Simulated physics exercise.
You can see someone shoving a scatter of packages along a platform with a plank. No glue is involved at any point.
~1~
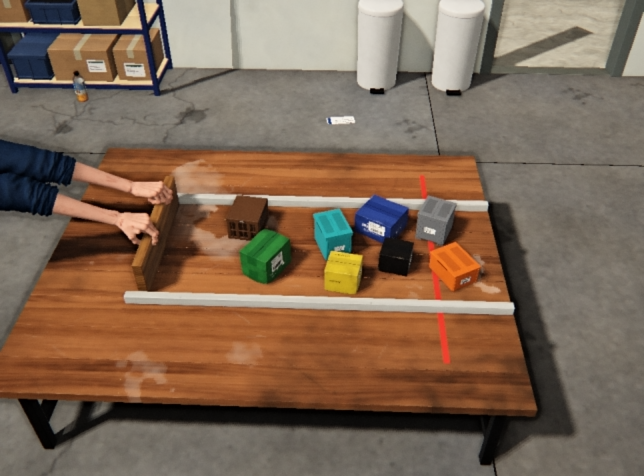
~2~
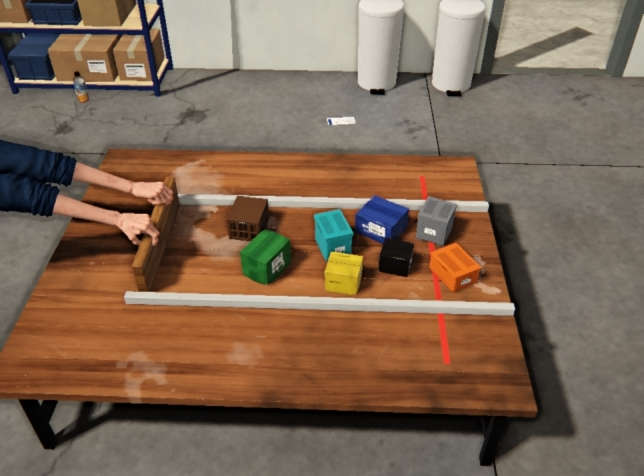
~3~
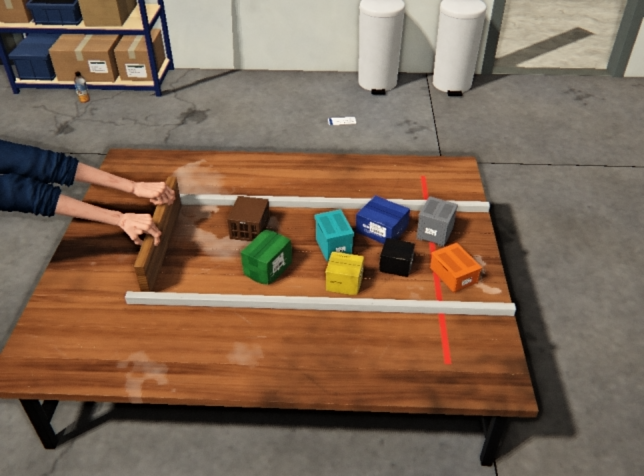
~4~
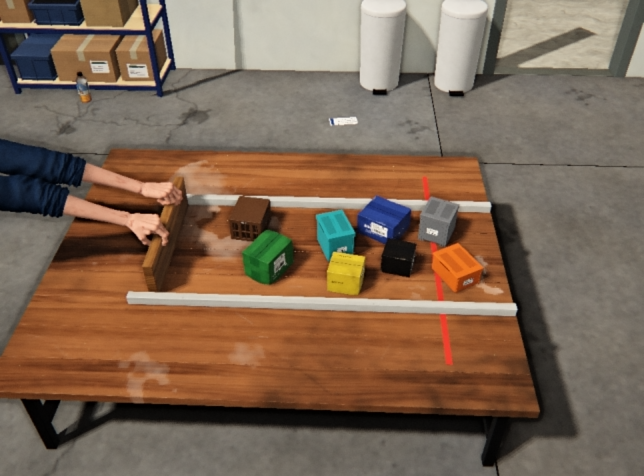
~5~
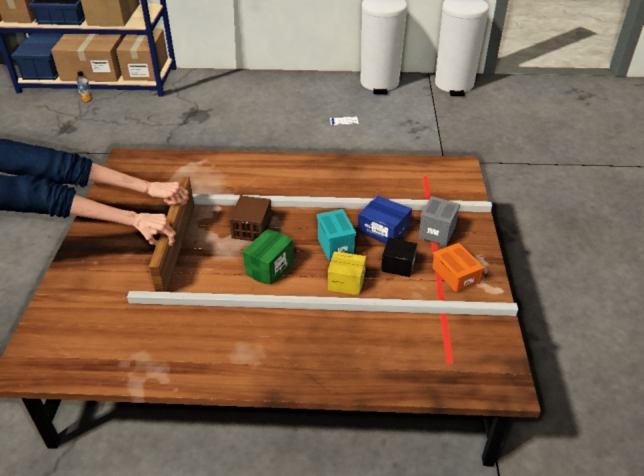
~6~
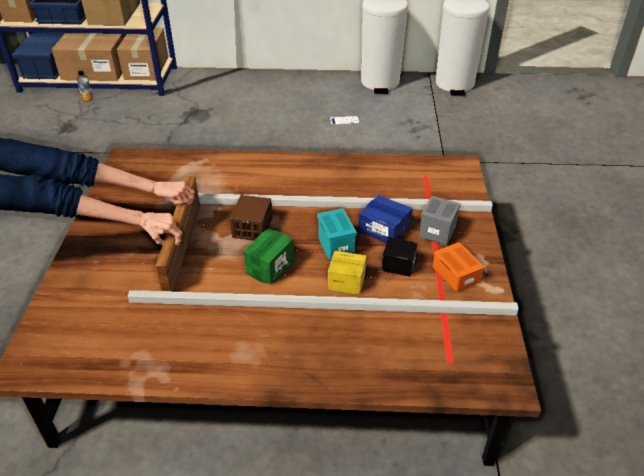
The video shows a person's hands sliding a wooden plank slightly rightward between two pale rails on a wooden table, while the scattered colourful boxes ahead of it, some near a red tape line, stay essentially still.
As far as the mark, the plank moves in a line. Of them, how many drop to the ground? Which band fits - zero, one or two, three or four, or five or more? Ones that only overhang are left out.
The band that fits is three or four.
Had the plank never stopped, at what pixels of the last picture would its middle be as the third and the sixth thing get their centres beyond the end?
(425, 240), later (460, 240).
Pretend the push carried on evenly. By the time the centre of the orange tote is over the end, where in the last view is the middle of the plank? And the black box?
The middle sits near (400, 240) for the first and near (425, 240) for the other.
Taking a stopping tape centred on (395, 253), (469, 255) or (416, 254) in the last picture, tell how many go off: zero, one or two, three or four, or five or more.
In that order: None; more than four; just one or two.
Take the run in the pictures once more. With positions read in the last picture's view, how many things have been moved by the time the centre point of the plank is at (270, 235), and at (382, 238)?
Answer - first 2, then 8.
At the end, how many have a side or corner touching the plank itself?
Total: 2.
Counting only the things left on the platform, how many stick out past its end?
1.
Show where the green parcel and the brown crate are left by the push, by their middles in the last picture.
Listed as asked: First (455, 257), and then (450, 223).
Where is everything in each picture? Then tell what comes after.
Orange tote (454, 267); grey tote (436, 221); black box (396, 257); plank (158, 232); tape (433, 254), in the first frame.
Grey tote (436, 222); turquoise tote (333, 236), in the second frame.
Black box (397, 257); plank (160, 233), in the third frame.
Orange tote (457, 268); brown crate (251, 219), in the fourth frame.
Grey tote (439, 222); blue parcel (385, 220), in the fifth frame.
Orange tote (458, 267); grey tote (439, 221); black box (400, 257); plank (180, 232); tape (436, 254), in the sixth frame.
Early on, none off yet; orange tote at rest near (458, 267); grey tote at rest near (439, 221); black box at rest near (400, 257).
A while later, none off yet; orange tote travelled a little near (464, 268); grey tote moving near (442, 221); black box travelled about its own width near (425, 258).
Finally, the number that fall off is three or four; lost, black box, grey tote and orange tote.
